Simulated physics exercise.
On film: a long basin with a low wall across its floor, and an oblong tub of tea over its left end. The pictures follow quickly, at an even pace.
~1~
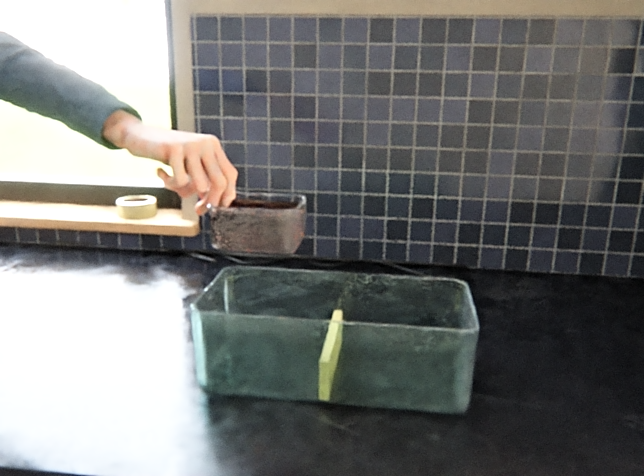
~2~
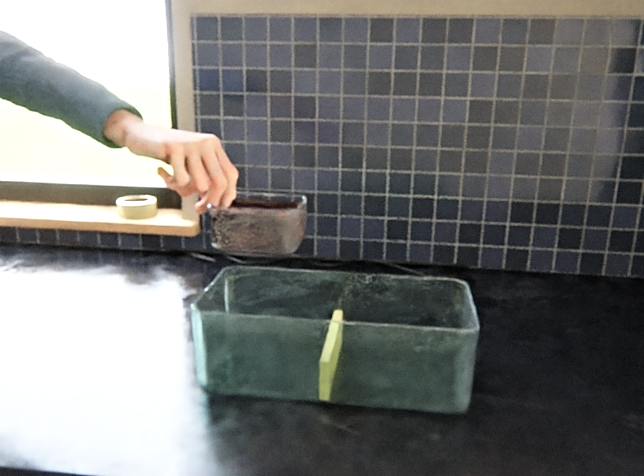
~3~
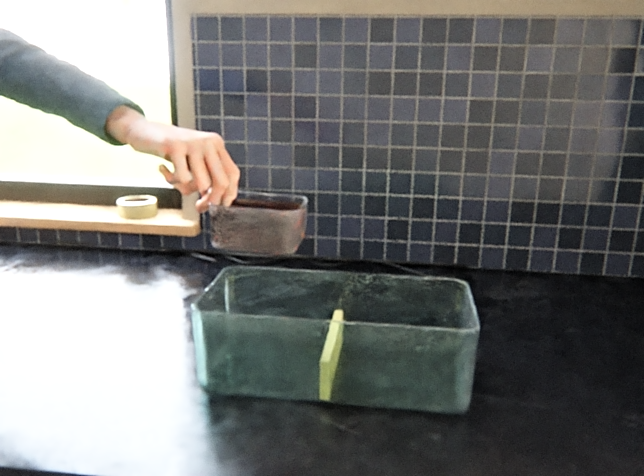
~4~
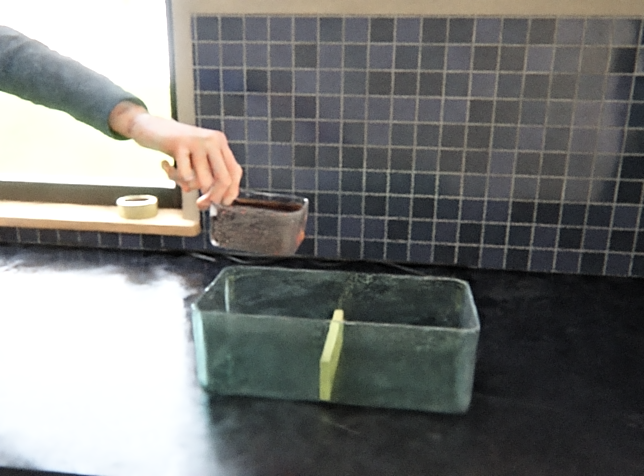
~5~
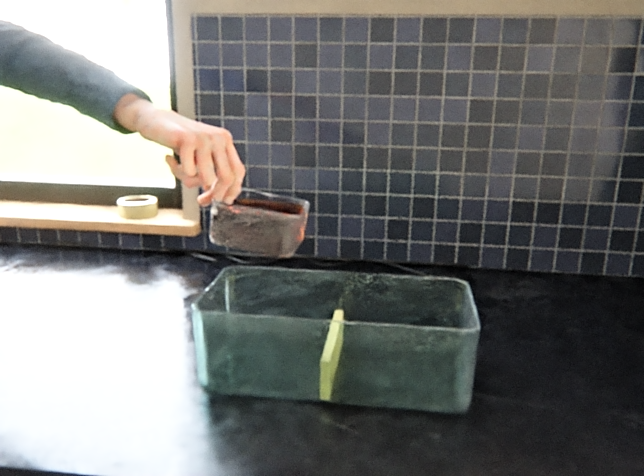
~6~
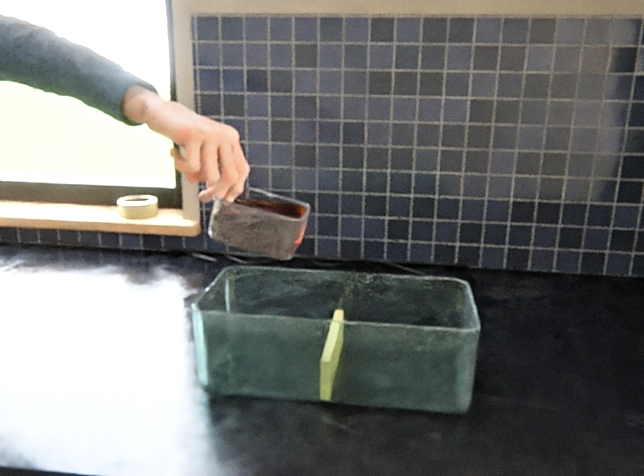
A hand holding a small clear tub of dark liquid above a long glass basin, slowly tilting it to the right.
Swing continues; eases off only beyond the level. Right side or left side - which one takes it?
The right compartment will collect the most.
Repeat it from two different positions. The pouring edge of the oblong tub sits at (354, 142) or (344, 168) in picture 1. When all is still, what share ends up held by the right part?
Roughly 95 in a hundred the first time and 90 in a hundred the second.
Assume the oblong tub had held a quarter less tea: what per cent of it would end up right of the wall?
45 per cent.
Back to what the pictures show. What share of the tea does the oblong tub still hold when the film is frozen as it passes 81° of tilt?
Remaining share, estimated: 30 %.
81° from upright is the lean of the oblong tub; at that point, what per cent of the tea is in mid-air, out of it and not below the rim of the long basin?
Around 35 in a hundred.
A moment on, the tilt is 81° and 29 per cent is still to pour, 3 is left of the wall and 33 right of it.
Next, the tilt is 118° and 2 per cent is still to pour, 31 is left of the wall and 64 right of it.
Then the tilt is 121° and 0 per cent is still to pour, 35 is left of the wall and 64 right of it.
Later the tilt is 121° and 0 per cent is still to pour, 35 is left of the wall and 64 right of it.
At rest 35 per cent lies left of the wall, 64 right of it and 1 outside.
